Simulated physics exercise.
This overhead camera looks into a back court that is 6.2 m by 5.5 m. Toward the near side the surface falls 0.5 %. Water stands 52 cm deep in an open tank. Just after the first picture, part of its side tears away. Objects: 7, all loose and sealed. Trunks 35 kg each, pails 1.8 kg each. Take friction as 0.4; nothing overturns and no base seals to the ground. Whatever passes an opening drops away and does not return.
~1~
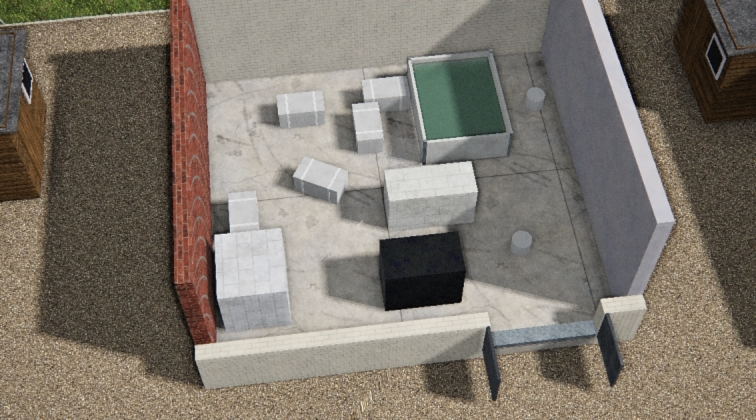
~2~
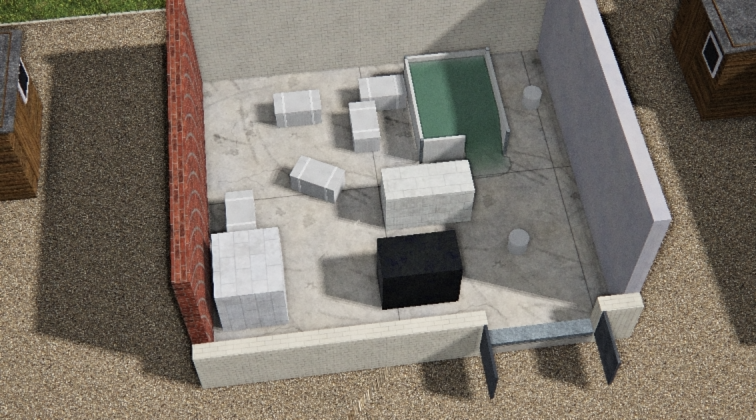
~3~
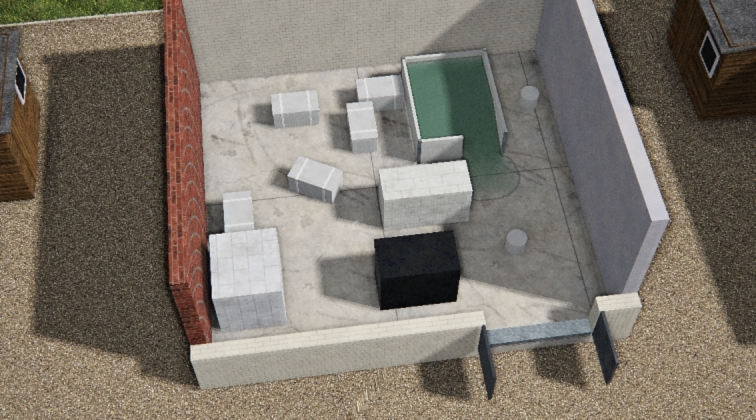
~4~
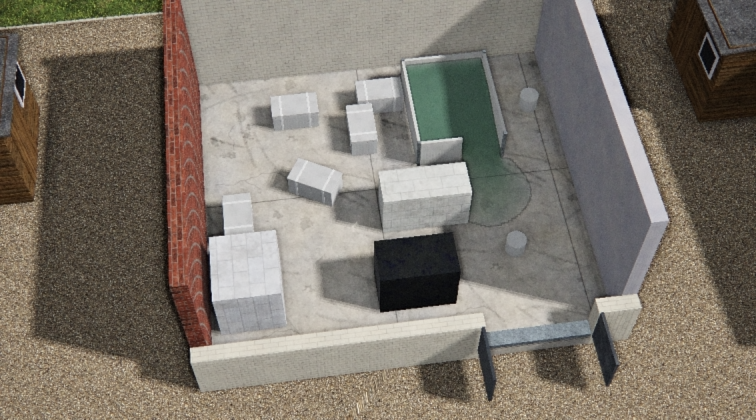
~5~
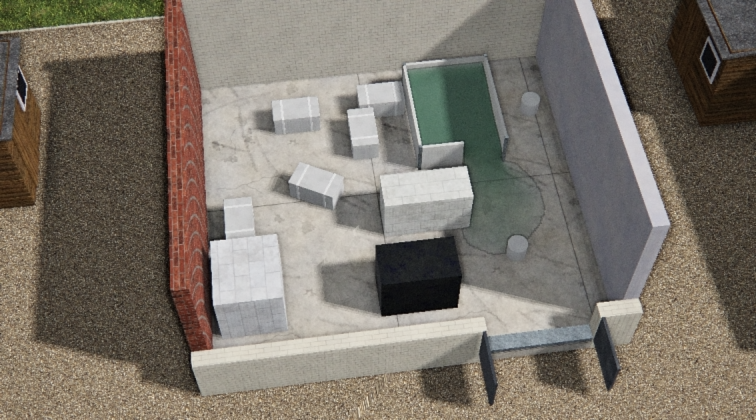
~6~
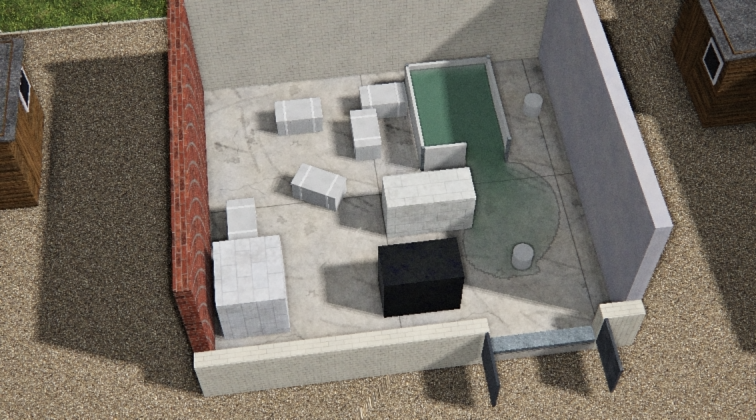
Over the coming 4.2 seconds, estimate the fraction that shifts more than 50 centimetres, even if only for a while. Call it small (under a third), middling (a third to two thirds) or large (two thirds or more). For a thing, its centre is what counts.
Small, under a third.
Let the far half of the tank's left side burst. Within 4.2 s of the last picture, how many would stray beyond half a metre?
Count: 4.
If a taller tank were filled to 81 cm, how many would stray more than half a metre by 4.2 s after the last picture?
Count: 1.
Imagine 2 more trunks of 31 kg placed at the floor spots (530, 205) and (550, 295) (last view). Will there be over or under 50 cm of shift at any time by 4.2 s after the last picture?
In order: Beyond it, beyond it.
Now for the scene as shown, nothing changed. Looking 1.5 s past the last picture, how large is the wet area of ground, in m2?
About 11.5 m2 is covered.
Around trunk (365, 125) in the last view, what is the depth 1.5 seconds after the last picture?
I'd say some 0 cm.
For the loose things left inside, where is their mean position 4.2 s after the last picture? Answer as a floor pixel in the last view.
Roughly at (359, 151).
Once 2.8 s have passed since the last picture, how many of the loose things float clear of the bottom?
Of them, 0.
Then, 0.4 s after the last picture 1 of 7 are over 50 cm from their spots; 0 afloat.
Then, 1.5 s after the last picture 1 of 7 are over 50 cm from their spots; 0 afloat.
Then, 2.8 s after the last picture 1 of 7 are over 50 cm from their spots; 0 afloat.
Then, 4.2 s after the last picture 1 of 7 are over 50 cm from their spots, and 1 have been at some point; 0 afloat.
